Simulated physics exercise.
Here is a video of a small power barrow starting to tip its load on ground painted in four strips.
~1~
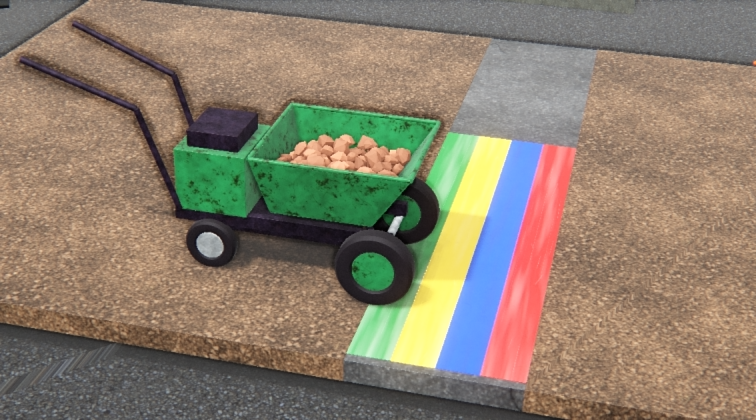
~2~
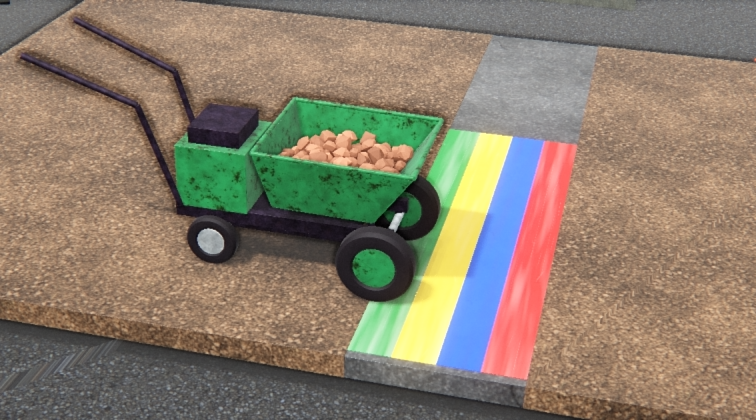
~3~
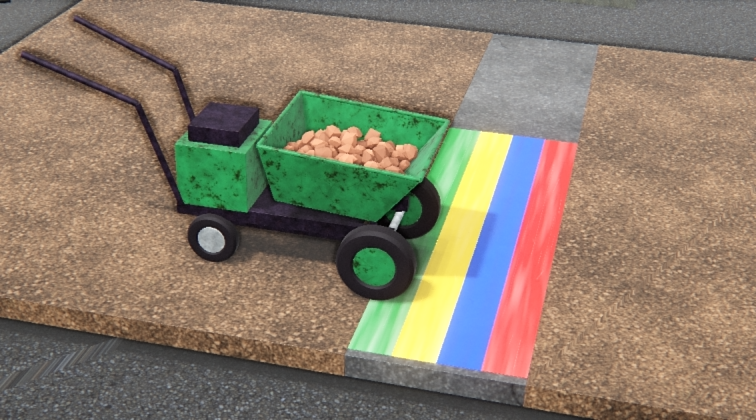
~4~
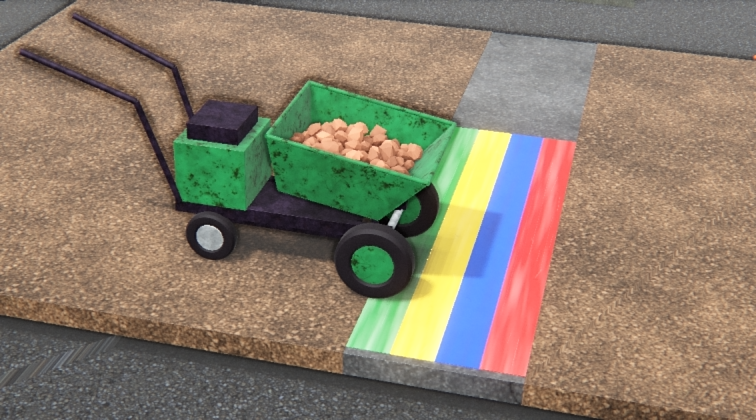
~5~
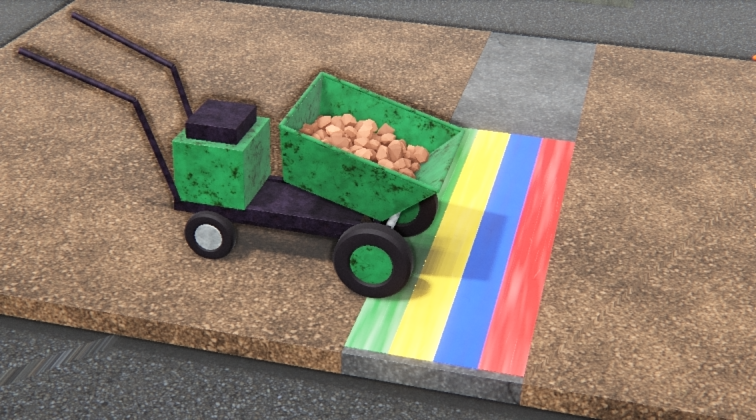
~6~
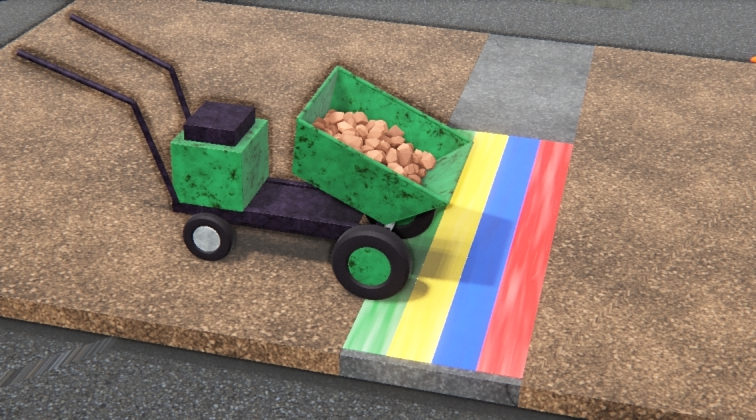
We see a small green power barrow holding lumps of rubble beside green, yellow, blue and red strips on the ground. Its skip starts level, then gradually tilts forward to the right, its back rising while the wheels stay nearly still.
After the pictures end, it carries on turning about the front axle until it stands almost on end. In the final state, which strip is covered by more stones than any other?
The red strip is.
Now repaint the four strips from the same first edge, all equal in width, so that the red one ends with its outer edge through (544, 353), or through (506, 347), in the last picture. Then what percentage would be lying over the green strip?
0 and 0 in a hundred.
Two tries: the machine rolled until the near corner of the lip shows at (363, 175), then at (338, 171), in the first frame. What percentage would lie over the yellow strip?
10 % and 30 %.
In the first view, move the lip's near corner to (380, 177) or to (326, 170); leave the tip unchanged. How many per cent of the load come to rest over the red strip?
30 % then 10 %.
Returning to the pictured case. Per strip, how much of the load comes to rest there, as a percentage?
I'd say the green strip has near 0, the yellow strip near 0, the blue strip near 10 and the red strip near 35 per cent.
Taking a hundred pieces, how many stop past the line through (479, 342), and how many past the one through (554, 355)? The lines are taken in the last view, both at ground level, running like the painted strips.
Estimate: 70 % and 20 %, respectively.
Just after the last frame, skip tipped steeply; every one in the skip.
A moment on, skip tipped right over; the larger part in the skip; just a few over the blue strip; roughly a quarter over the red strip; just a few off the paint.
Further on, skip tipped right over; roughly a quarter in the skip; about a tenth over the blue strip; roughly a third over the red strip; roughly a quarter off the paint.
When it is over, skip tipped right over; roughly a quarter in the skip; not one over the green strip; not one over the yellow strip; about a tenth over the blue strip; roughly a third over the red strip; roughly a quarter off the paint.
